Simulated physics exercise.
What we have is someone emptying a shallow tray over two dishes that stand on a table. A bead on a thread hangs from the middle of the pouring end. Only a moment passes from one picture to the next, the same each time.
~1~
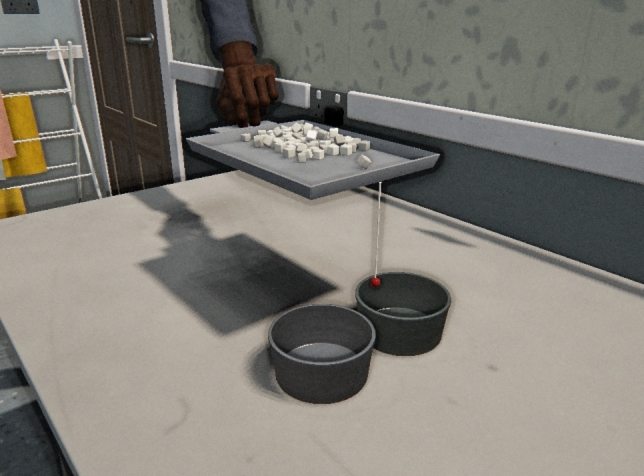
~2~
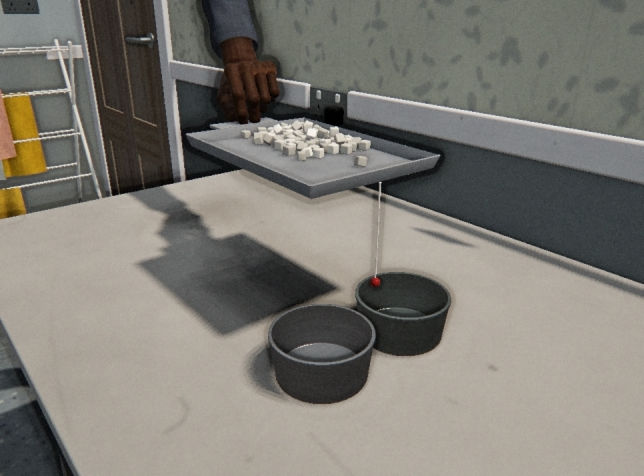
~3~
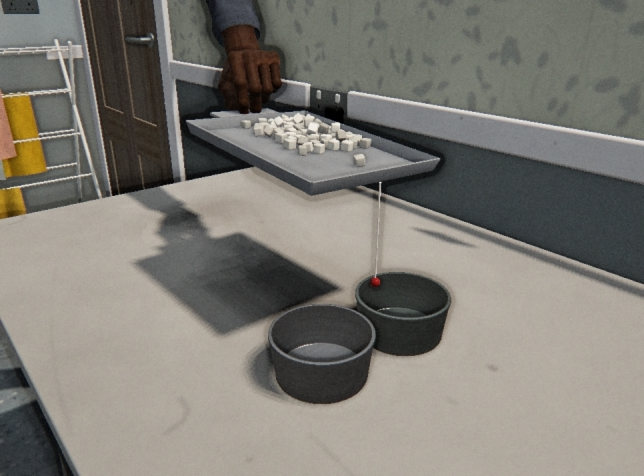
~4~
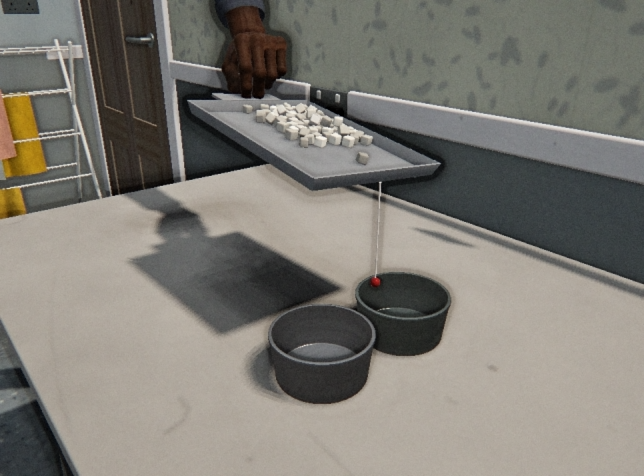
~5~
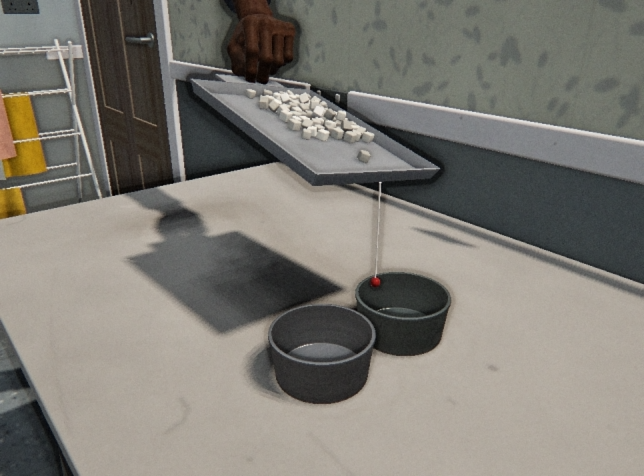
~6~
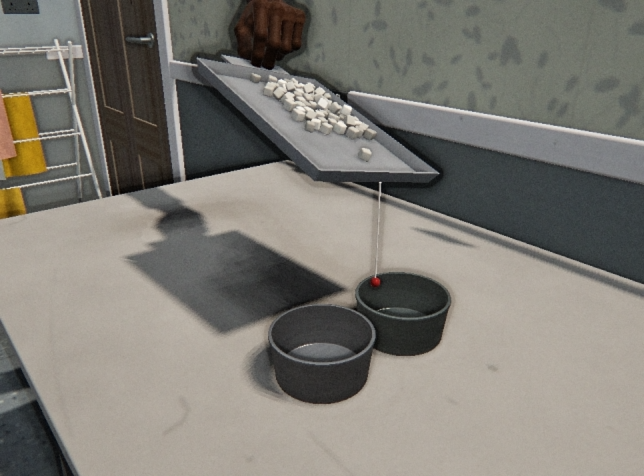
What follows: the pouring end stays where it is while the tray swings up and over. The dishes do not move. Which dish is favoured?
The right dish gets more.
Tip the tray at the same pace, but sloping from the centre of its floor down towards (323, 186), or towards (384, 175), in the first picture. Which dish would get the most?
At the first place the dish on the left, at the second the right dish.
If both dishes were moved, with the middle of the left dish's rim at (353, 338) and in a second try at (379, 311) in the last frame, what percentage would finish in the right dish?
Roughly 40 per cent, and 70 per cent.
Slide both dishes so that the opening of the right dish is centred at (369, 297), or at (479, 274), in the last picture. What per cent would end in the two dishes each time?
First some 0, then 40 per cent.
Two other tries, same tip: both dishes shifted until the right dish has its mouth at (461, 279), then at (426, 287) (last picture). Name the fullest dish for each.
In turn: The dish on the right; the right one.
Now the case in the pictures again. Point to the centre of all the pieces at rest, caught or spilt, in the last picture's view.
Around (463, 310).
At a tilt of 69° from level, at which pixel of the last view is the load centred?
Around (406, 160).
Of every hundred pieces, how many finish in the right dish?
About 30 per cent.
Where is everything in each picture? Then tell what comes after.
The first picture shows corners of the pouring end near (311, 184) and (434, 154), level; middle of the load near (304, 142), sugar cubes; left dish near (356, 373); right dish near (437, 329); bead on its thread near (375, 282).
The second picture shows corners of the pouring end near (312, 183) and (434, 155), level; middle of the load near (304, 140).
The third picture shows corners of the pouring end near (313, 180) and (435, 158), tipped barely, lowest at the right corner; middle of the load near (304, 134).
The fourth picture shows corners of the pouring end near (315, 176) and (435, 162), tipped a little, lowest at the right corner; middle of the load near (306, 125).
The fifth picture shows corners of the pouring end near (318, 171) and (435, 167), tipped clearly, lowest at the right corner; middle of the load near (309, 115).
The sixth picture shows corners of the pouring end near (321, 167) and (434, 171), tipped clearly, lowest at the right corner; middle of the load near (312, 106); left dish near (356, 373); right dish near (437, 329).
Shortly afterwards, tray tipped steeply; the bulk on the tray; only a few outside both; near a quarter in the air.
Next, tray tipped past a quarter turn; only a few on the tray; near a quarter in the right dish; near two thirds outside both; a little in the air.
Some moments later, tray tipped past a quarter turn; near a third in the right dish; near two thirds outside both.
In the end, tray tipped past a quarter turn; none at all in the left dish; near a third in the right dish; near two thirds outside both.
